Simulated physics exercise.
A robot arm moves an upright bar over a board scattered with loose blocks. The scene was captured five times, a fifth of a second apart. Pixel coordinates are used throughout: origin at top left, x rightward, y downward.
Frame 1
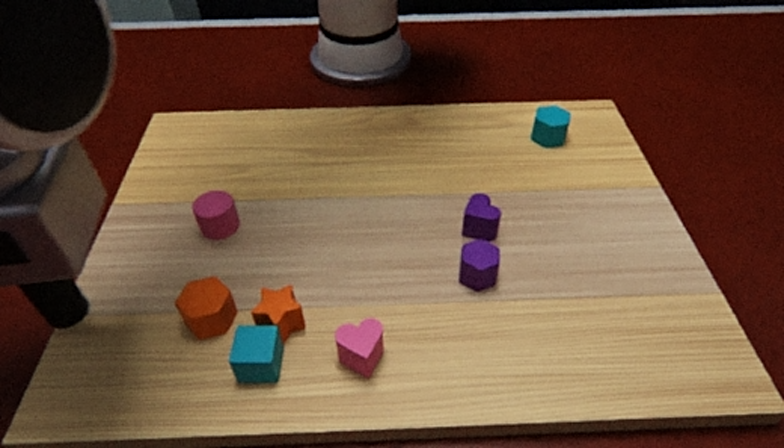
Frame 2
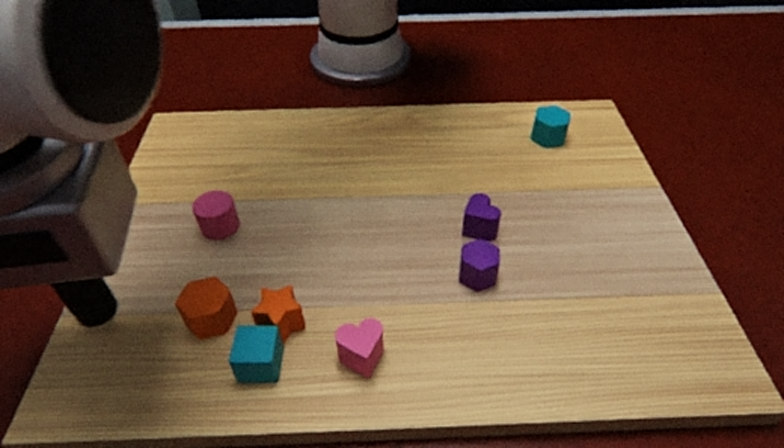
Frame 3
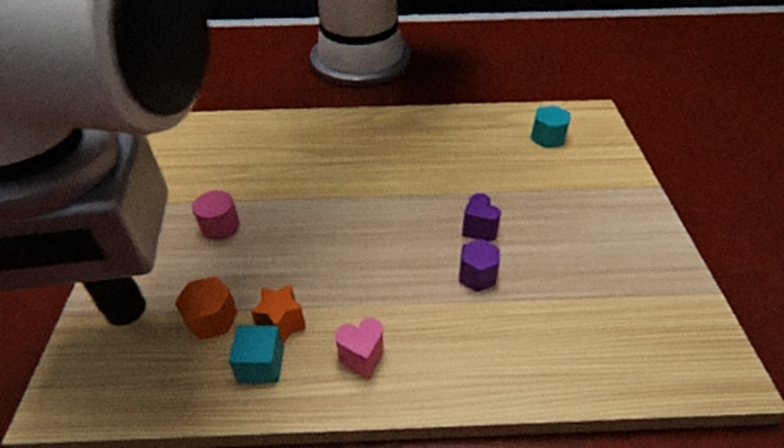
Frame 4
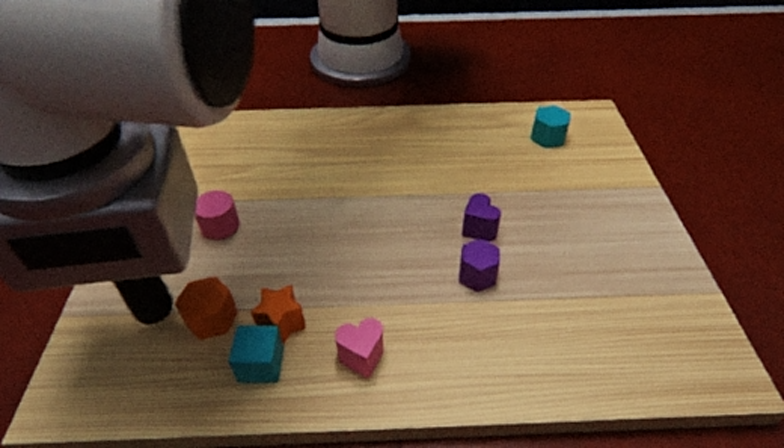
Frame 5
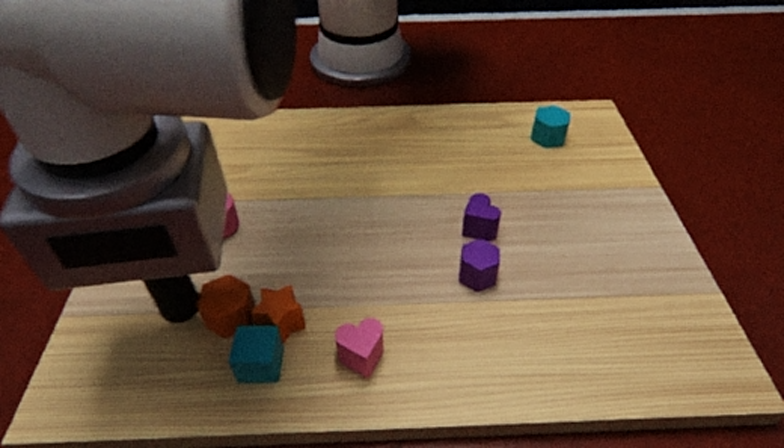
A robot arm moves right over a board and nudges an orange six-sided block rightward.
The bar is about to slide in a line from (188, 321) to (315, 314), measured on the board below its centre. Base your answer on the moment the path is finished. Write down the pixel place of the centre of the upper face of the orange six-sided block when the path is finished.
At roughly (348, 272).
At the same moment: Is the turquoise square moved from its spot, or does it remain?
It ends up on the same spot.
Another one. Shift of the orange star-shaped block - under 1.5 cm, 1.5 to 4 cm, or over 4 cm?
The orange star-shaped block ends up quite far away, over 4 cm.
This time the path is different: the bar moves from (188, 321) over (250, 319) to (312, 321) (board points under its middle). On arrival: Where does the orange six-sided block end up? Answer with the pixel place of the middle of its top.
The centre of its top will be at (342, 275).
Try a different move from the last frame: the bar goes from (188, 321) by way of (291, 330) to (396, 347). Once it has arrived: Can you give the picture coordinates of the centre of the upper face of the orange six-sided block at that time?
It sits at (329, 277).
What follows on the original path. One third of the way, bar at (228, 306); orange six-sided block at (268, 287), turned 15° anticlockwise; orange star-shaped block at (304, 303), turned 20° clockwise.
Two thirds of the way, bar at (270, 304); orange six-sided block at (309, 283), turned 20° anticlockwise; orange star-shaped block at (342, 305), turned 30° clockwise.
At the end, bar at (313, 301); orange six-sided block at (348, 272), turned 35° anticlockwise; turquoise square unmoved; orange star-shaped block at (366, 302), turned 55° clockwise; pink heart block at (364, 338), turned 15° clockwise.
